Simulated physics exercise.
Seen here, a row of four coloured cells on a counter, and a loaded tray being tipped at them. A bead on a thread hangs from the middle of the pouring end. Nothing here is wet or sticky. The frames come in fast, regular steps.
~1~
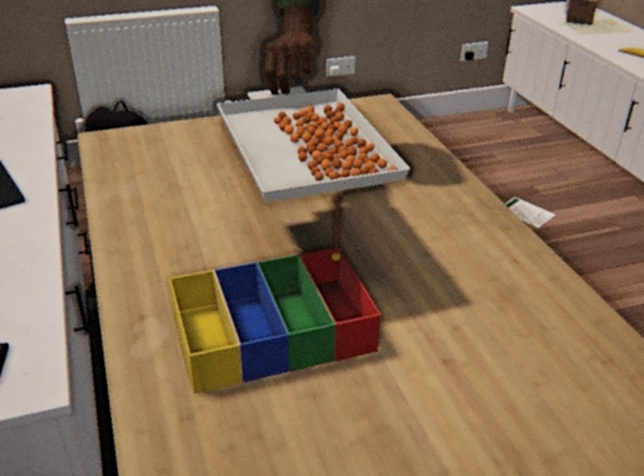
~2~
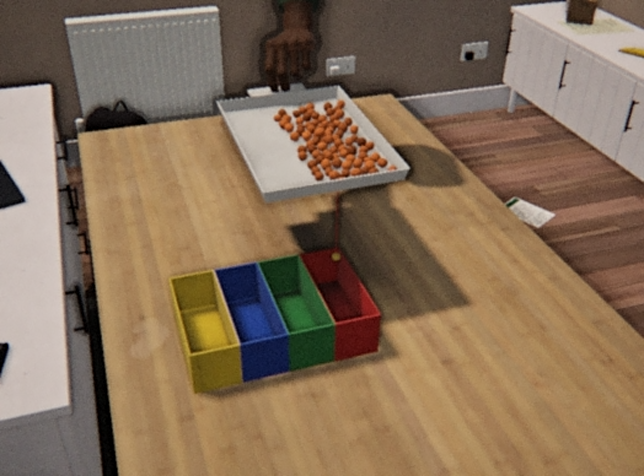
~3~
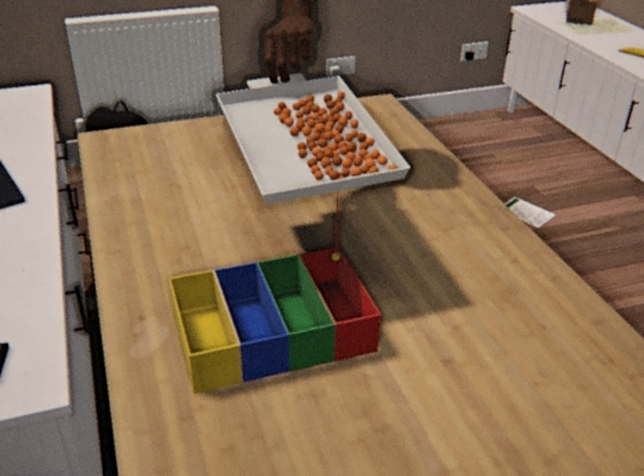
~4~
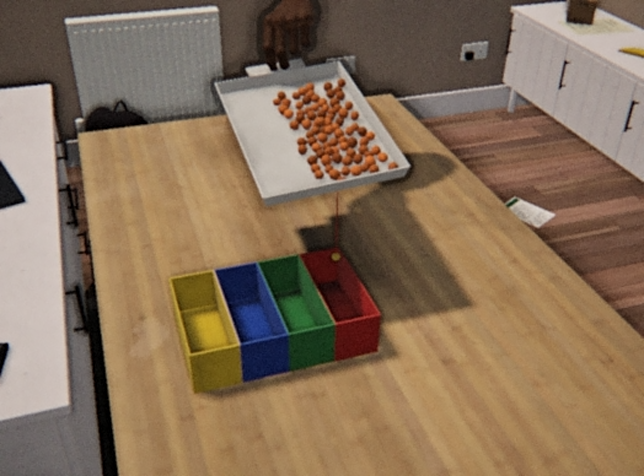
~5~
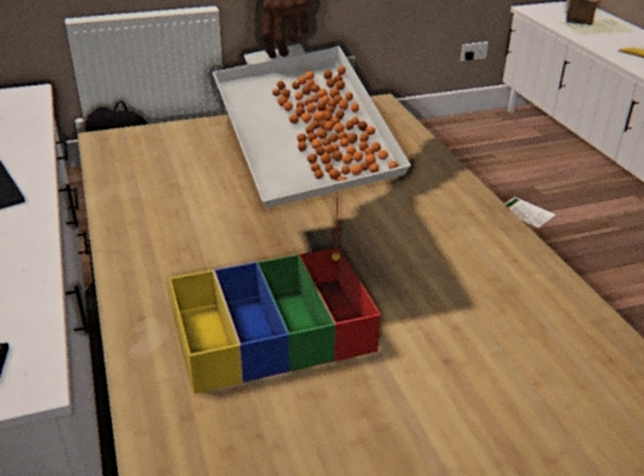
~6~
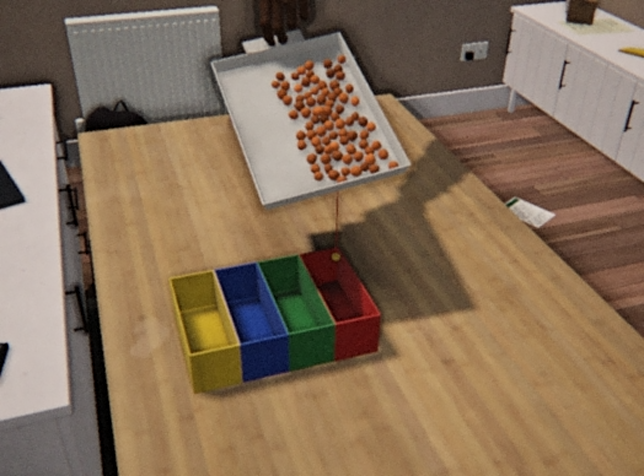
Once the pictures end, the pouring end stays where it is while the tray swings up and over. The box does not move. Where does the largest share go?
Most goes to the green cell.
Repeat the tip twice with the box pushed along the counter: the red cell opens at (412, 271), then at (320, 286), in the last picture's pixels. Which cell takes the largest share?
At the first place the cell in yellow, at the second that green cell.
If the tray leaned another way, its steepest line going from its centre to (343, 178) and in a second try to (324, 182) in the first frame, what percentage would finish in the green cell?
First some 10, then 30 per cent.
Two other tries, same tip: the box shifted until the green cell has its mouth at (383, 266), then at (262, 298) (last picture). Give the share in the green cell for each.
The first gives 0 %, the second 40 %.
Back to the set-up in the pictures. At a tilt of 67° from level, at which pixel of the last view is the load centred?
At about (301, 175).
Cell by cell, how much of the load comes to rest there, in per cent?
Yellow cell: 0 %, blue cell: 20 %, green cell: 60 %, red cell: 20 %.
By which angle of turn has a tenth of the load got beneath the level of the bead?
Roughly 85°.
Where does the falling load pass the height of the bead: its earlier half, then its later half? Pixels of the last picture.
At about (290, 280), then at (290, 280).
Just after the last frame, tray tipped steeply; almost all on the tray; just a few in the blue cell; just a few in the green cell; just a few falling or outside the box.
A moment on, tray tipped past a quarter turn; roughly a quarter on the tray; roughly a quarter in the green cell; about a tenth in the blue cell; about a tenth in the red cell; just a few in the yellow cell; roughly a quarter falling or outside the box.
Further on, tray tipped past a quarter turn; roughly two thirds in the green cell; roughly a quarter in the blue cell; roughly a quarter in the red cell; just a few in the yellow cell; just a few falling or outside the box.
When it is over, tray tipped past a quarter turn; roughly two thirds in the green cell; roughly a quarter in the blue cell; roughly a quarter in the red cell; just a few in the yellow cell; just a few outside the box.
